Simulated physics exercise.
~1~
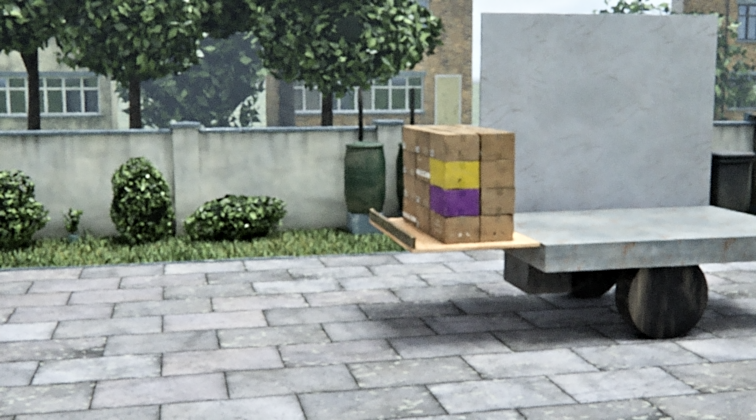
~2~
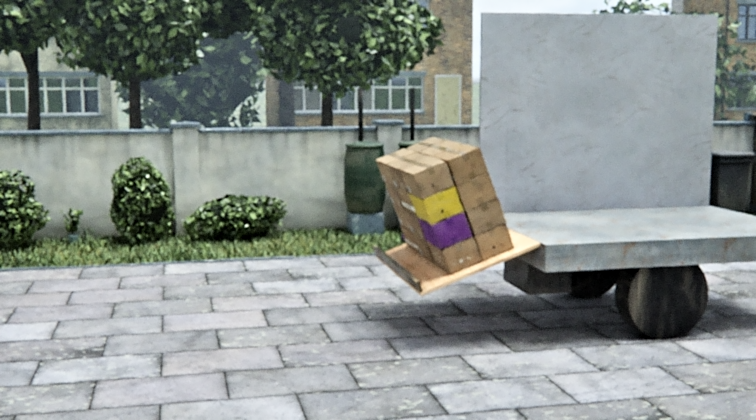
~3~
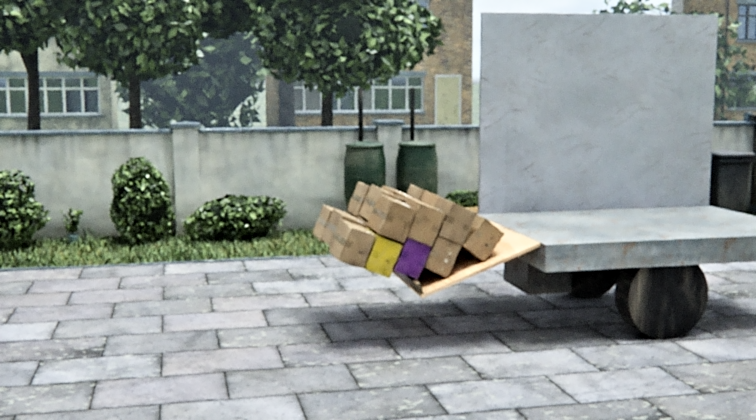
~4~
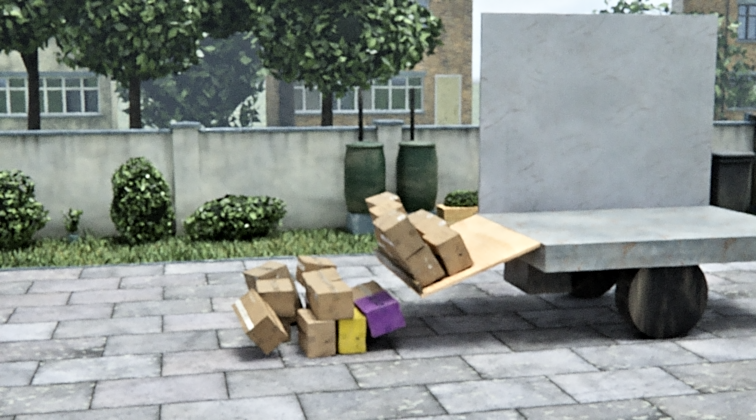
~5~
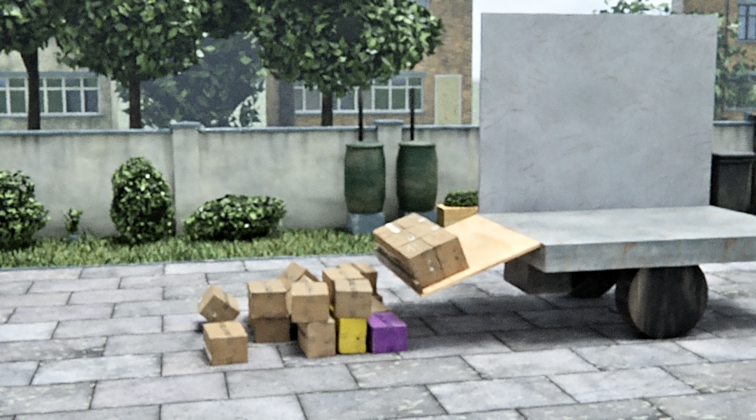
The platform tilts down and the stacked cartons topple, most landing heaped on the paving.
